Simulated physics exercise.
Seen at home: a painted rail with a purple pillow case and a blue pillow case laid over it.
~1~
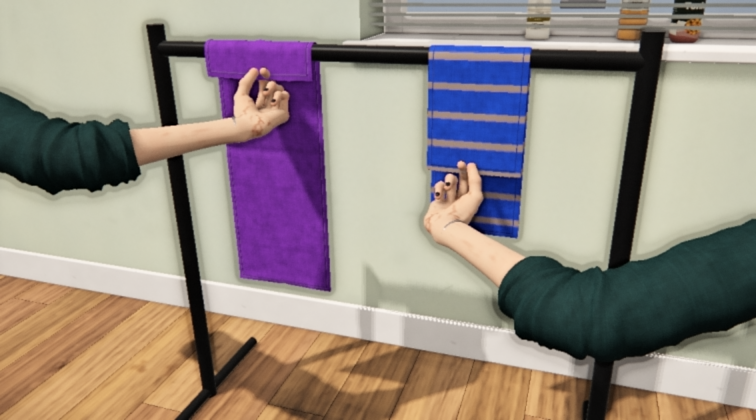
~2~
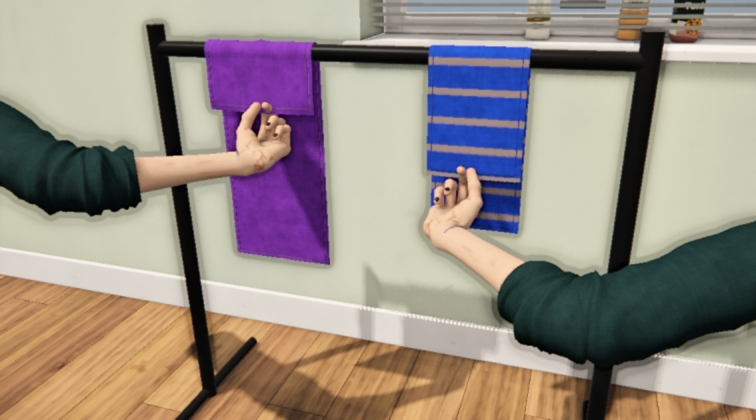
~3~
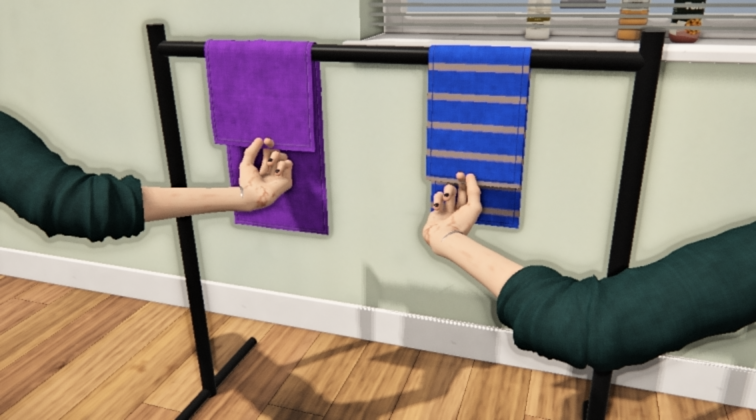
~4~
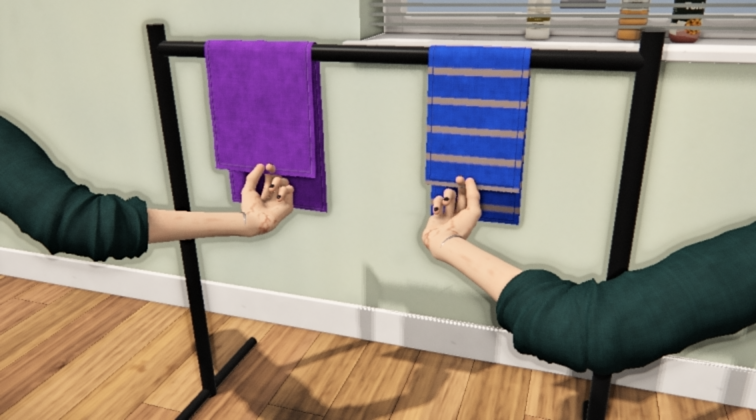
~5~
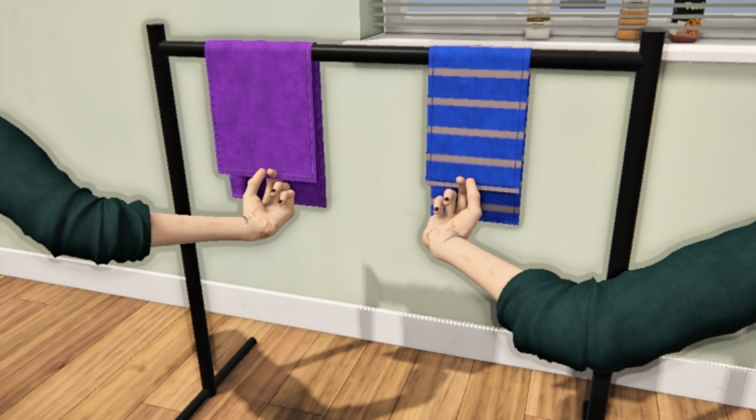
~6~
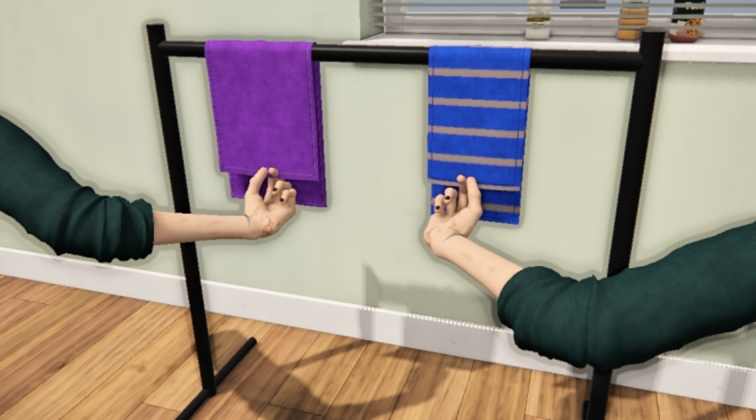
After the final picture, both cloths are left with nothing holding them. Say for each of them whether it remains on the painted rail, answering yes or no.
Purple pillow case: Yes; blue pillow case: Yes.
Then, 0.56 s on from there, purple pillow case as it was left; blue pillow case as it was left.
In the end, purple pillow case as it was left; blue pillow case as it was left. The purple pillow case stays on and the blue pillow case hangs there.
